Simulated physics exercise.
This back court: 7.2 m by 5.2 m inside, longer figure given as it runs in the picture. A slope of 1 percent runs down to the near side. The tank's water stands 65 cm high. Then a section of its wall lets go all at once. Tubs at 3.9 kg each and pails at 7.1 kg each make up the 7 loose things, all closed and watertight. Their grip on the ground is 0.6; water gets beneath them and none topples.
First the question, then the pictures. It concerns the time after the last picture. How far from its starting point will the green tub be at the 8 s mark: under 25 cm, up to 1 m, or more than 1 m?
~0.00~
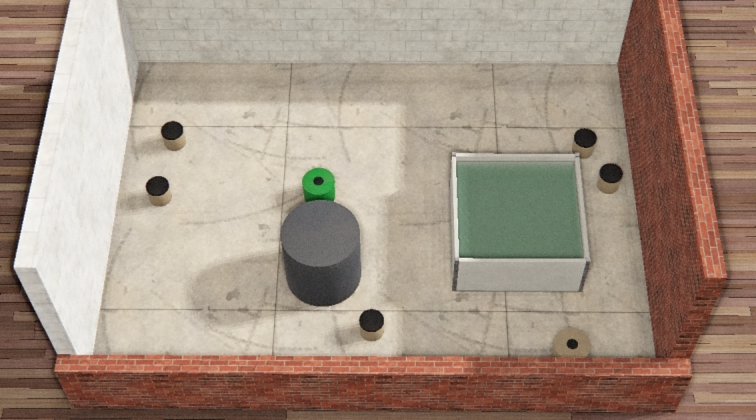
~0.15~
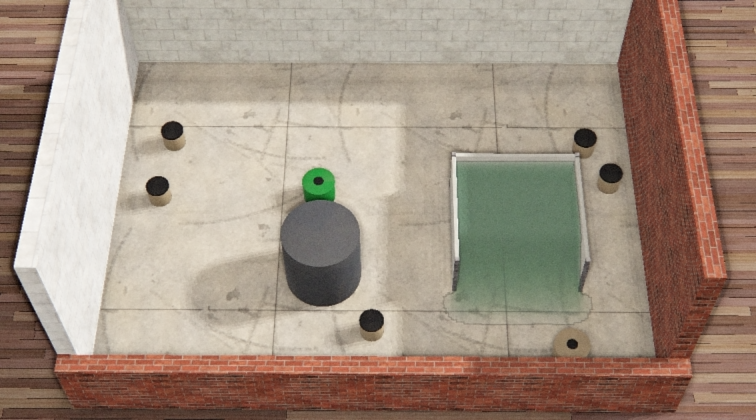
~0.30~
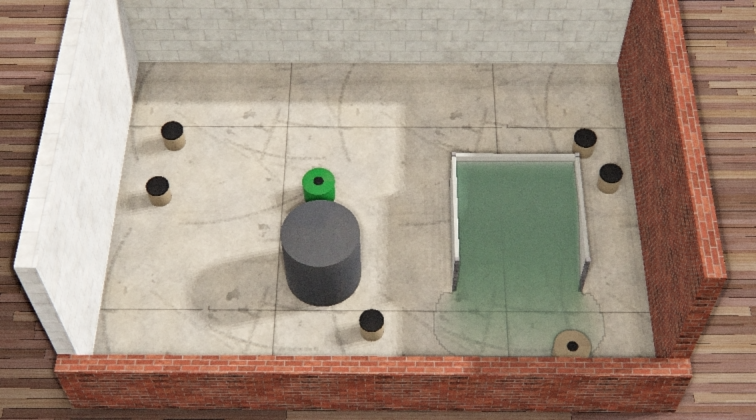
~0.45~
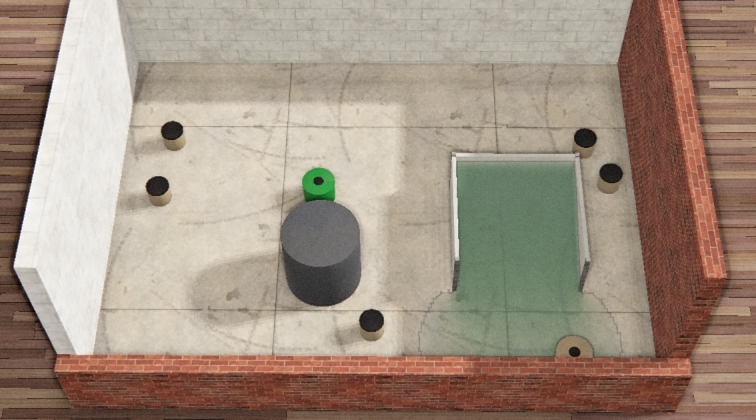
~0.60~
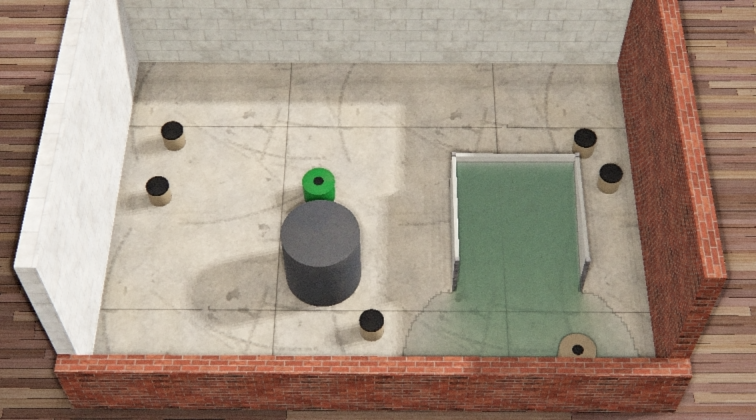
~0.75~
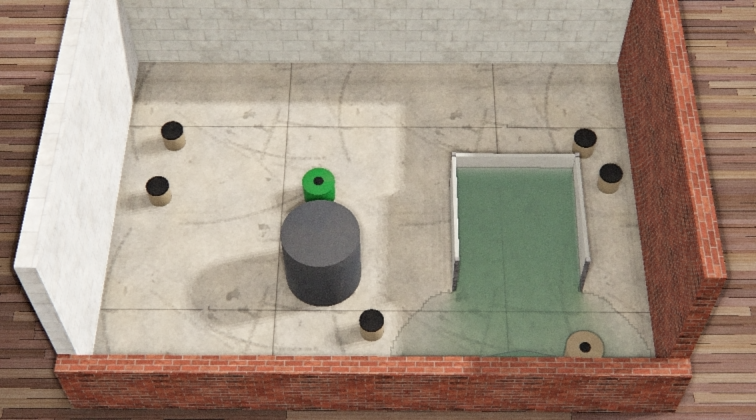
It will be up to 1 m from its start.
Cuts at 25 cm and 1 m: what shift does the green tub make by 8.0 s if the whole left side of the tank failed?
From there, the green tub gets swept far.
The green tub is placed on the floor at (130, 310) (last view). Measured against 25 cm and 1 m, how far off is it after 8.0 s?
Short answer: It drifts a great distance.
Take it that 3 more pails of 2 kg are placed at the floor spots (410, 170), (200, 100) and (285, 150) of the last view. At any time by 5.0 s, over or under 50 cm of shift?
First within, then within, then within.
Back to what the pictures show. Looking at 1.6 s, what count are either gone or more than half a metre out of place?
Count: 1.
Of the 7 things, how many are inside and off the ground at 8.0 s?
Total: 2.
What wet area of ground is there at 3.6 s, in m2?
24 m2.
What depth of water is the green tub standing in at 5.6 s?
Roughly 1 cm deep.
After 1.6 s the green tub is near (319, 181), 0.0 m from its start, aground; 1 afloat.
After 3.6 s the green tub is near (319, 181), 0.0 m from its start, aground; 2 afloat.
After 5.6 s the green tub is near (319, 181), 0.0 m from its start, aground; 1 afloat.
After 8.0 s the green tub is near (339, 214), 0.6 m from its start, afloat; 2 afloat.
